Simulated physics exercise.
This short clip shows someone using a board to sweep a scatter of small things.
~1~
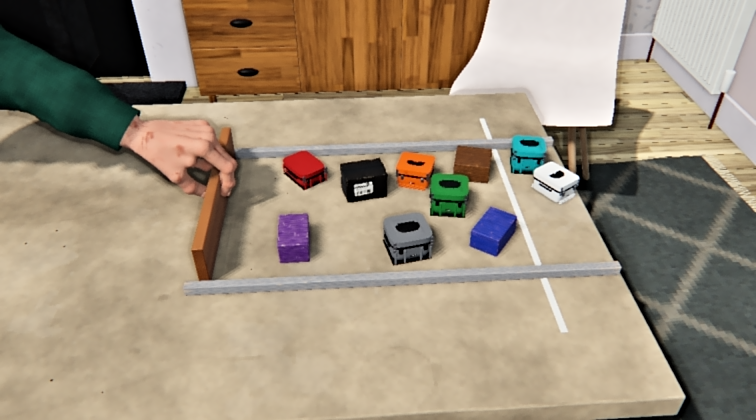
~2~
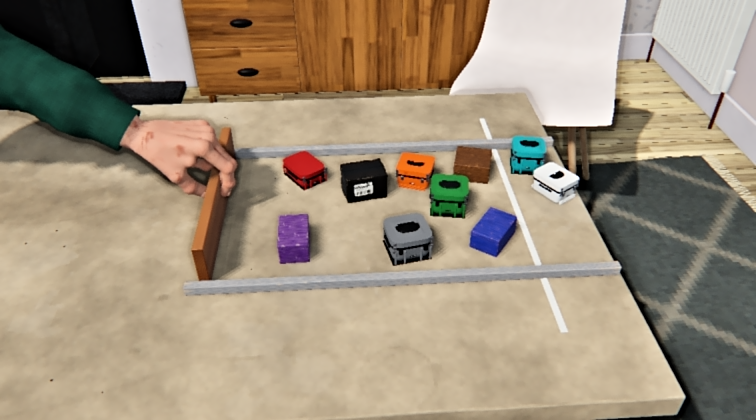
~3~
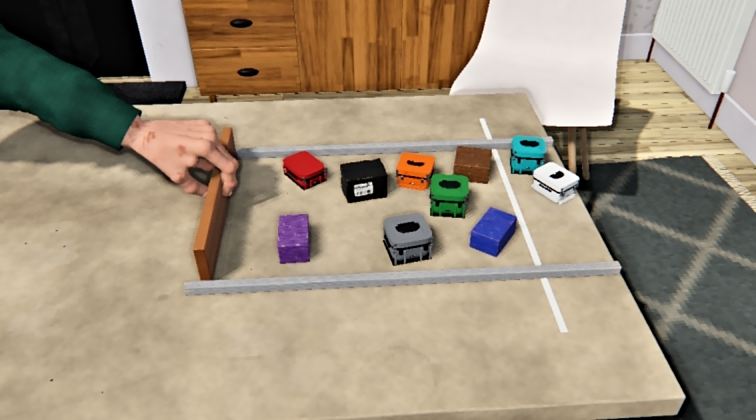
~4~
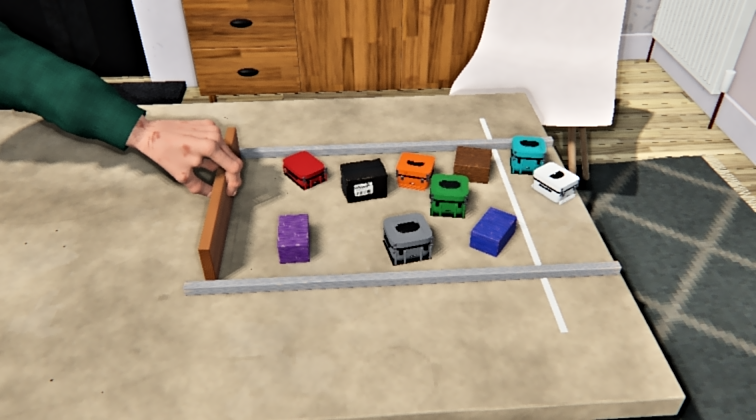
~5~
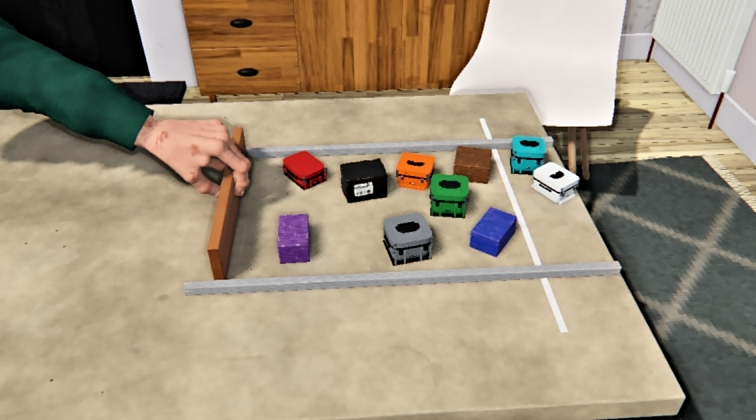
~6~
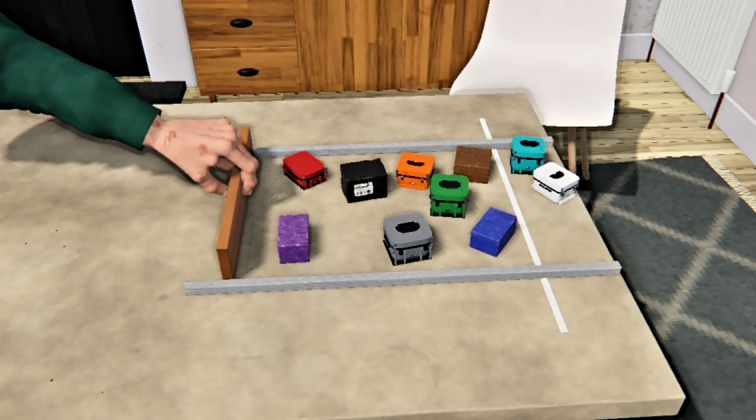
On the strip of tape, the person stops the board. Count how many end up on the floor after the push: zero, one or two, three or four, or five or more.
Falling ones: Three or four.
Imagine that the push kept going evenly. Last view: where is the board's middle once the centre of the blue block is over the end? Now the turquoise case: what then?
(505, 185) and then (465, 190), give or take.
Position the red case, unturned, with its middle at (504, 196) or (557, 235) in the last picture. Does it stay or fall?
Well, the red case stays aboard in the first case and is gone in the second.
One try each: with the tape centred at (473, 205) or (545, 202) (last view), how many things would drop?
So it's 1 the first time and 7 the second time.
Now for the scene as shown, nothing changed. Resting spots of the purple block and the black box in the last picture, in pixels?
Positions - first (543, 228), then (532, 180).
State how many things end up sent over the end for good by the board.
The count is 3.
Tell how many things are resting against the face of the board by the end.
Number in contact with it: 3.
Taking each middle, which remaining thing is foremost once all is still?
Looks like the white case to me.
Early on, none off yet; white case at rest near (554, 184); turquoise case at rest near (528, 155); brown block at rest near (473, 165).
Finally, the number that fall off is three or four; lost, blue block, brown block and turquoise case.
